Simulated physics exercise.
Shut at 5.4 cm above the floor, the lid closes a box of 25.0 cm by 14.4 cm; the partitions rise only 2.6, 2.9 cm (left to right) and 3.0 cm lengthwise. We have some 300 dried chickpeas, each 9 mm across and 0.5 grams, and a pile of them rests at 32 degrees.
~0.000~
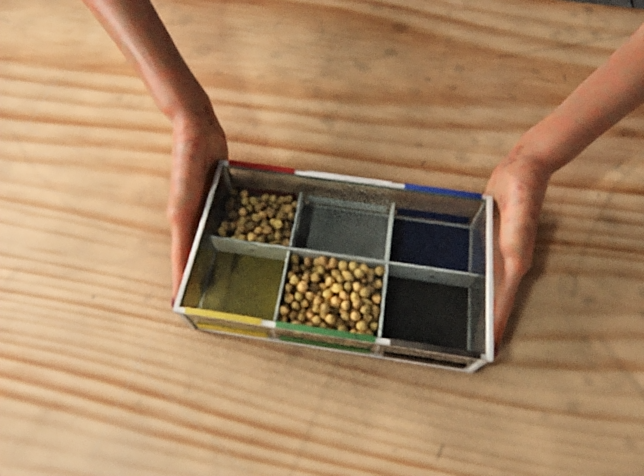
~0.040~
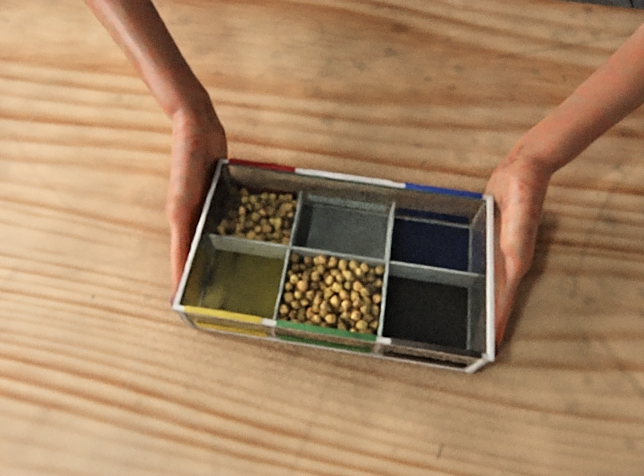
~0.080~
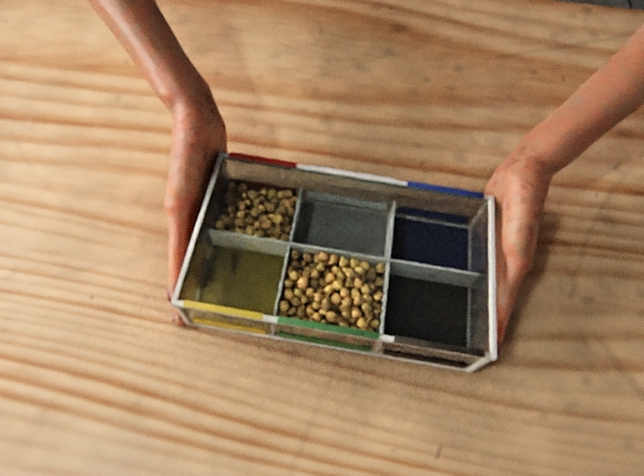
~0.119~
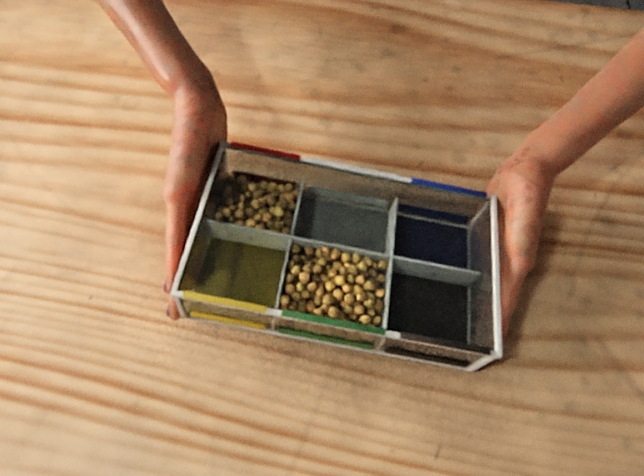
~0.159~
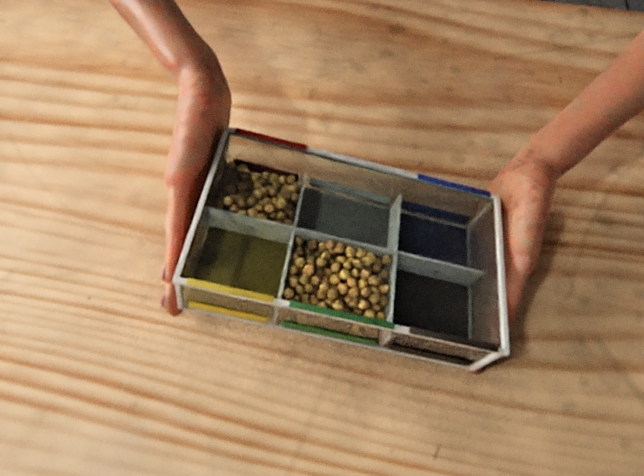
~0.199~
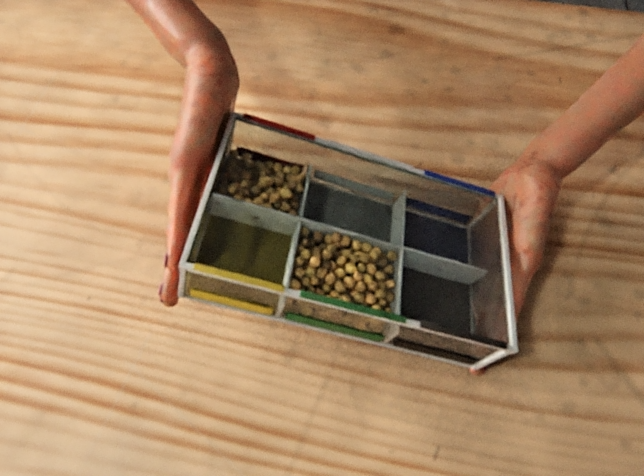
At first, two hands hold a clear six-compartment box nearly level above a wooden surface, with chickpeas filling the red-marked and green-marked sections. Then the left hand rises, slowly at first and then faster, tilting the box moderately down toward the right while the chickpeas stay in their two compartments.
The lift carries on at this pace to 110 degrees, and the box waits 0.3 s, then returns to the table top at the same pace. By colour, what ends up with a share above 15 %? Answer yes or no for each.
Red: No, blue: Yes, green: No, yellow: No, white: No, black: Yes.
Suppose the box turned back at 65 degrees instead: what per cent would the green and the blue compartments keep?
Shares: Green 40 and blue 20, per cent.
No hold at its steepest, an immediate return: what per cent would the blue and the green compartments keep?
That would leave blue with 65 percent and green with 0 percent.
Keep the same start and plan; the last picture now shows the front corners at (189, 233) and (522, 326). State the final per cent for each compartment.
Result - red: 5 %; blue: 60 %; green: 0 %; yellow: 0 %; white: 25 %; black: 5 %.
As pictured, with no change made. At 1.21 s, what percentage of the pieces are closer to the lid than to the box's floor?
Around 80 %.
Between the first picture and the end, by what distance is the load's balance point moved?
Displacement: Near 12.5 cm.
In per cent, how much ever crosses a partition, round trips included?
Estimate: Around 100 %.
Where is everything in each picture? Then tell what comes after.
Box tilt 0 degrees, front corners at (180, 308) and (487, 356); red 35 %, green 65 %, in the first frame.
Box tilt 1 degrees, front corners at (179, 306) and (488, 355), in the second frame.
Box tilt 3 degrees, front corners at (178, 301) and (491, 354), lowest corner right back, in the third frame.
Box tilt 7 degrees, front corners at (177, 292) and (496, 352), lowest corner right back, in the fourth frame.
Box tilt 11 degrees, front corners at (180, 279) and (503, 349), lowest corner right back, in the fifth frame.
Box tilt 16 degrees, front corners at (186, 264) and (511, 347), lowest corner right back; red 35 %, green 65 %. The box's pace is about 115 degrees a second, in the sixth frame.
After 1.21 s, tilt 110 degrees; red 5 %, blue 50 %, green 5 %, white 15 %, black 25 %.
After 1.88 s, tilt 58 degrees; blue 65 %, white 10 %, black 25 %.
After 2.59 s, tilt 0 degrees; blue 65 %, white 10 %, black 25 %.
At rest (3.0 s), red 0 %, blue 65 %, green 0 %, yellow 0 %, white 10 %, black 25 %.
